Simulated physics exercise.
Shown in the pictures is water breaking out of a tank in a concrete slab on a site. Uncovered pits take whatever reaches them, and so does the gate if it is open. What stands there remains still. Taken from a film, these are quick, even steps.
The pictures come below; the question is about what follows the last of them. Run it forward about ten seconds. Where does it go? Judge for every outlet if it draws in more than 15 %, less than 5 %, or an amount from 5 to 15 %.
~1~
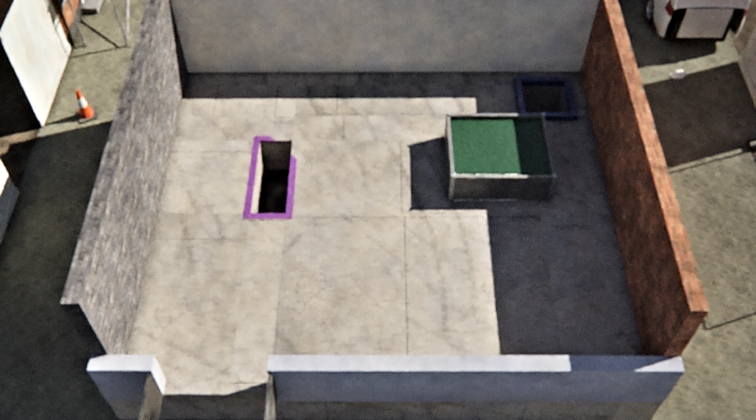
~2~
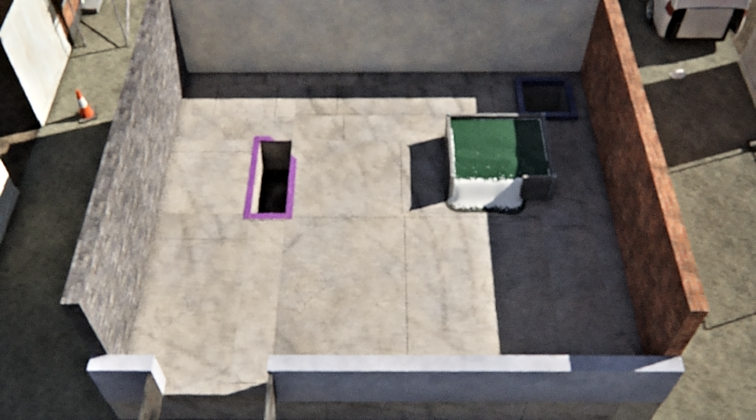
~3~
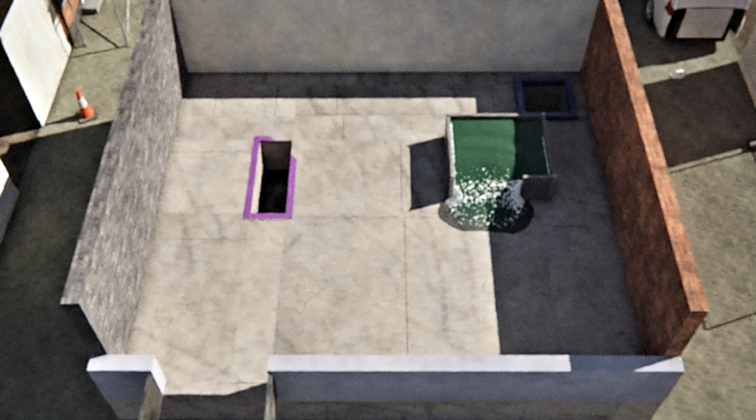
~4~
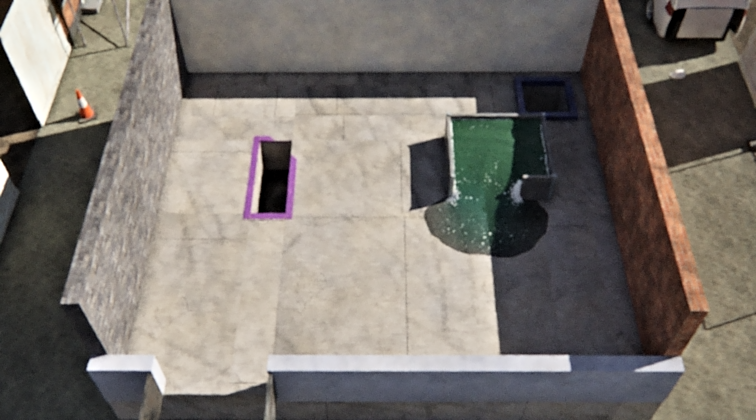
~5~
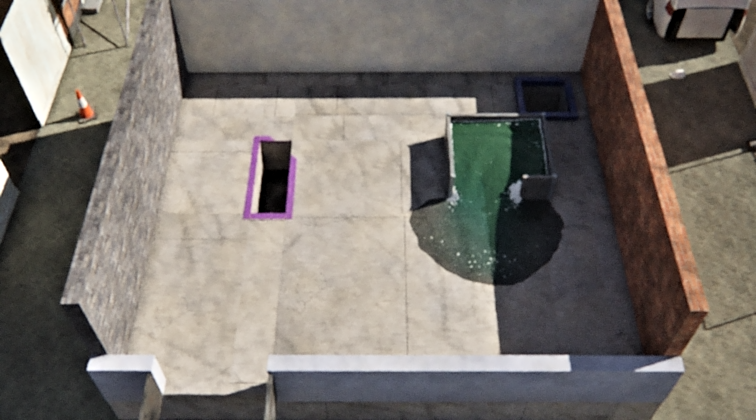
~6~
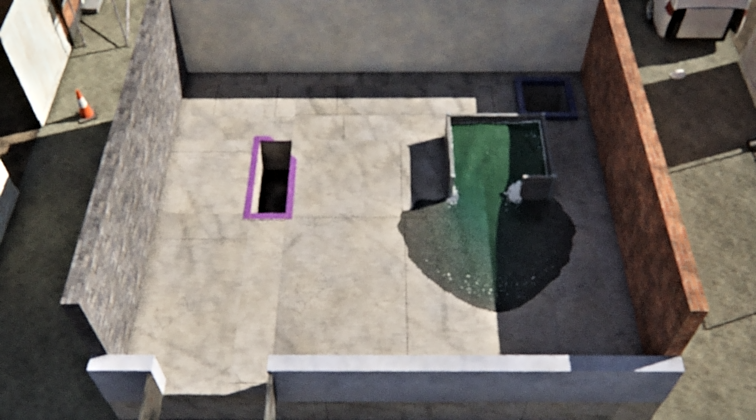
Outcome: The gate ends up with a moderate portion - five to fifteen per cent. The purple pit ends up with a tiny portion - beneath five per cent. The blue pit ends up with a tiny portion - beneath five per cent.
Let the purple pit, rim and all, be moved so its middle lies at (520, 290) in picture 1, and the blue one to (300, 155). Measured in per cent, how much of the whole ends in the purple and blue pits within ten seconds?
The purple pit takes 40 per cent, and the blue pit takes 0 per cent.
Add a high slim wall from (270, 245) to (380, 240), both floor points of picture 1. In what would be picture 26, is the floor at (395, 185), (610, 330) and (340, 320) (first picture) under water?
First spared, second submerged, third submerged.
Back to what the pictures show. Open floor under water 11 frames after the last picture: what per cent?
Around 30 percent of it.
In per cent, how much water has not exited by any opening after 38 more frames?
96 % or so.
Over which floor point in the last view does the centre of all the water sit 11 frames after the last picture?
I'd point to (485, 256).
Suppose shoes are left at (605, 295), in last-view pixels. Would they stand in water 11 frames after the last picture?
That place: Swamped.
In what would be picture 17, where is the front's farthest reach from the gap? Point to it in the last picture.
Somewhere near (306, 379).
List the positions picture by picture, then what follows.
The first frame shows still water in the open tank at (499, 148).
In the second frame, the front is at (521, 206), out from the gap at (486, 191).
In the third frame, water pours out at (486, 192) and has run to (445, 217).
In the fourth frame, water pours out at (486, 192) and has run to (513, 252).
In the fifth frame, water pours out at (486, 192) and has run to (509, 279).
In the sixth frame, the front is at (508, 305), out from the gap at (486, 192).
A moment on, water covers 20 % of the floor; the gate 0 %, the purple pit 0 %, the blue pit 0 %.
Next, water covers 30 % of the floor; the gate 0 %, the purple pit 0 %, the blue pit 0 %.
Then, water covers 35 % of the floor; the gate 1 %, the purple pit 0 %, the blue pit 0 %.
Later, water covers 50 % of the floor; the gate 3 %, the purple pit 0 %, the blue pit 0 %.
In the end, water covers 65 % of the floor; the gate 8 %, the purple pit 1 %, the blue pit 0 %.
